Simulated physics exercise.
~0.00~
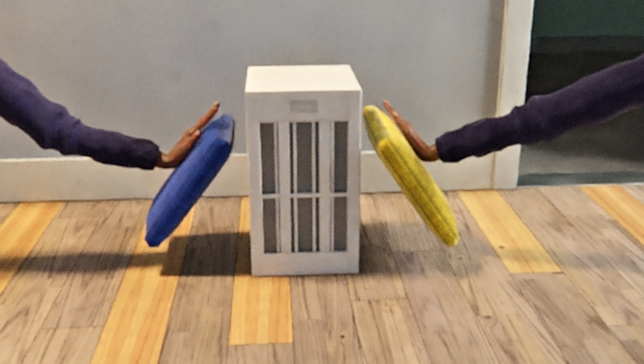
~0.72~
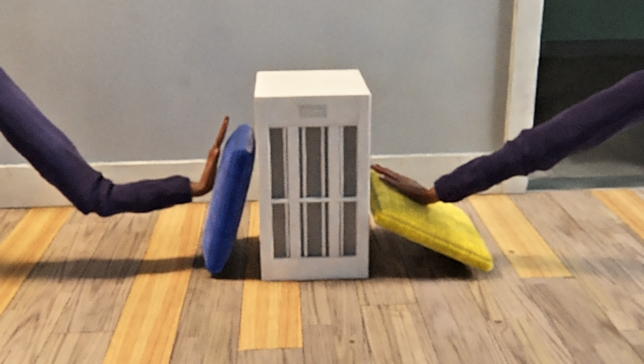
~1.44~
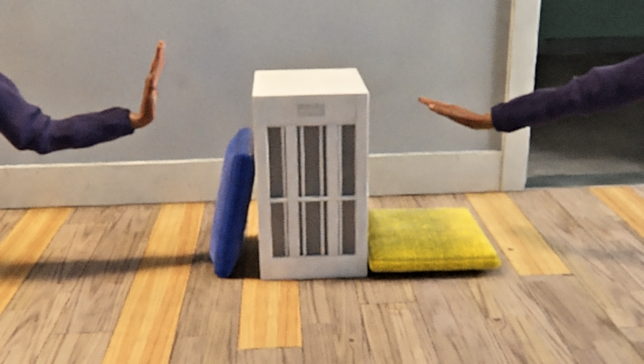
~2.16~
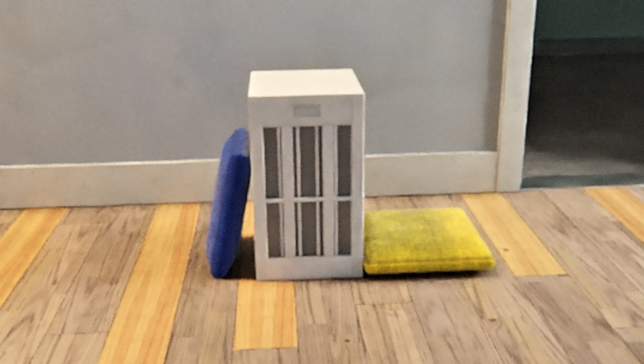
In this clip, two hands lean a blue soft bag and a yellow cushion against opposite sides of a white crate, then let go and withdraw. The blue bag stays propped upright on the left, while the yellow cushion slumps flat onto the floor on the right.
